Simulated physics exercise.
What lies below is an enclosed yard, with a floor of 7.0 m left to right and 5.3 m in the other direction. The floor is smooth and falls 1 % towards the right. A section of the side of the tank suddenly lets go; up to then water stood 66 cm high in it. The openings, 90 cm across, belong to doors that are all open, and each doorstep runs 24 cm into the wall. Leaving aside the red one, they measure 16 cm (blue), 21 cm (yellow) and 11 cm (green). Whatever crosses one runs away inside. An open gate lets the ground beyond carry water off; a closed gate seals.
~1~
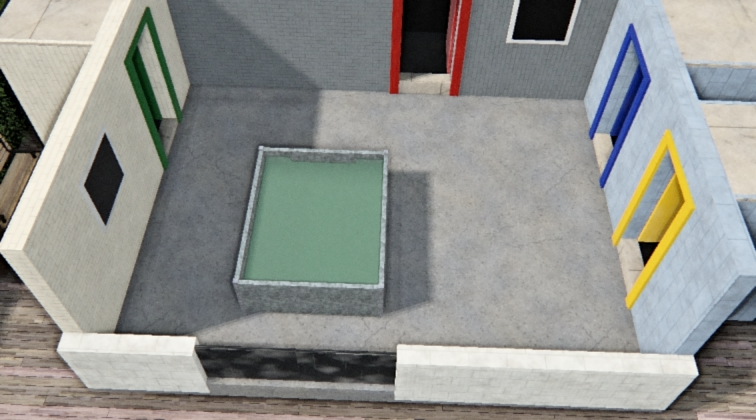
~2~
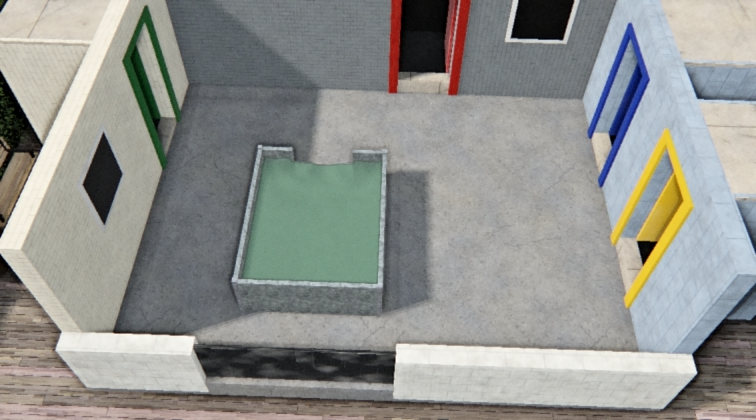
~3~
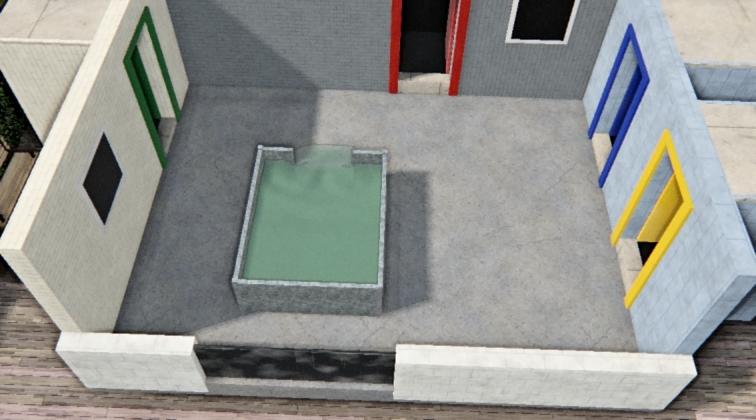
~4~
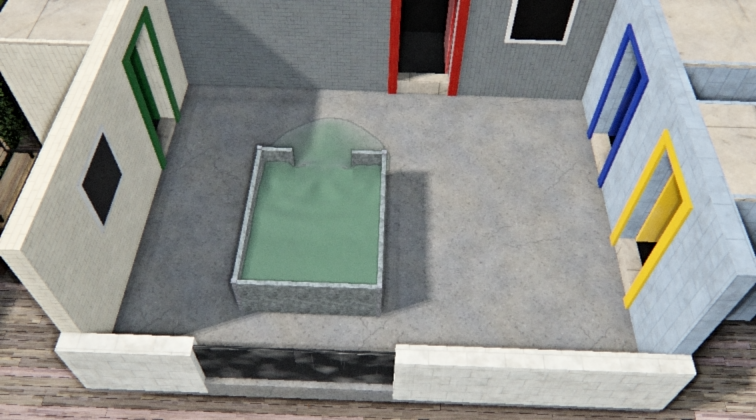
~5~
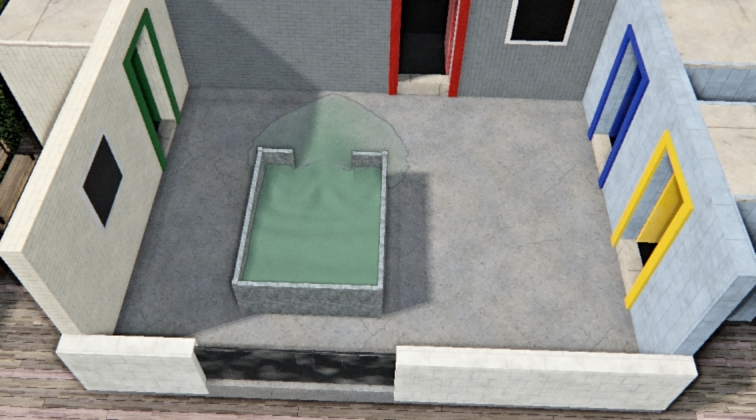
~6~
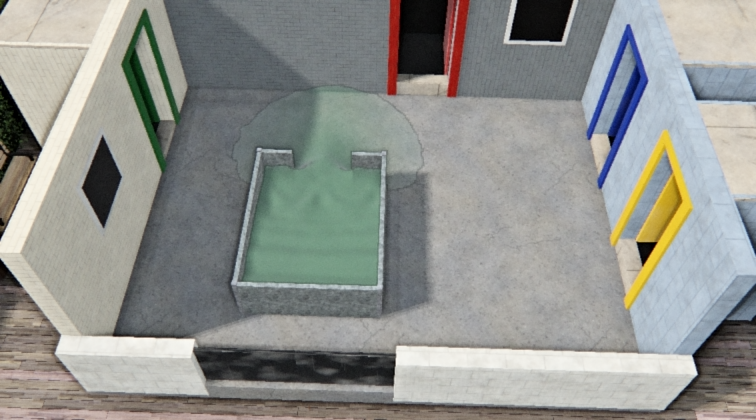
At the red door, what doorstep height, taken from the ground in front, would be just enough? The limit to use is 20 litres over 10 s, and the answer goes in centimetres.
14 cm.
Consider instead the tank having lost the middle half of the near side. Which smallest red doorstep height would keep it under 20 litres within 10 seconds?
Some 9.0 cm.
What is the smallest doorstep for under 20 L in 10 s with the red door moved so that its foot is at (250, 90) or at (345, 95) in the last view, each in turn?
You'd want roughly 15 cm there first, then roughly 28 cm.
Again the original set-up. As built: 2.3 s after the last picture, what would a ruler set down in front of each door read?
Depths in cm: Blue 13, yellow 0, red 16, green 13.
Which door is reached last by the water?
Yellow.
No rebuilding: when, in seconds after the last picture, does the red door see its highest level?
Around 1.0 s, give or take.
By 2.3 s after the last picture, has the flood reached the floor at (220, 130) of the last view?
At that moment it's submerged.
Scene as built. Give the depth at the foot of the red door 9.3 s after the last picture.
It works out to about 6.0 centimetres deep.
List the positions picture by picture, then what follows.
The first frame shows the tank at (317, 216) is whole and still, 66 cm deep; the red door at (428, 48) is dry.
In the second frame, the gap is on the far side, the front 0.3 m out at a hidden place; the back of the tank holds 66 cm.
In the third frame, the gap is on the far side, the front 0.7 m out at (310, 149); the back of the tank holds 66 cm.
In the fourth frame, the front is at (327, 121), 1.4 m from the gap on the far side; 1.9 m2 of floor is wet, 66 cm left at the back.
In the fifth frame, the front is at (327, 98), 2.0 m from the gap on the far side; 3.3 m2 of floor is wet, 66 cm left at the back.
In the sixth frame, water pours out on the far side and has run 2.2 m, to (367, 93); about 4 cm deep outside, 61 cm at the back; the red door at (425, 50), 2.7 m from the gap, is still 0.7 m from the nearest water.
Then, 0.7 s after the last picture water covers 20 % of the floor, deepest (38 cm) near (321, 179); 19 cm at the red door, 0 litres in over its 26 cm doorstep.
Then, 2.3 s after the last picture water covers 40 % of the floor, deepest (28 cm) near (188, 89); 16 cm at the red door, 0 litres in over its 26 cm doorstep.
Then, 9.3 s after the last picture water covers 95 % of the floor, deepest (14 cm) near (356, 373); 6 cm at the red door, 0 litres in over its 26 cm doorstep.
At the red door as built, the water peaked near 20 cm, 0.9 s after the last picture.
With a doorstep of 12.5 cm, 31 litres would have come in within the 10 s; with 16.5 cm, 10 litres. So under 20 litres takes about 14 cm.
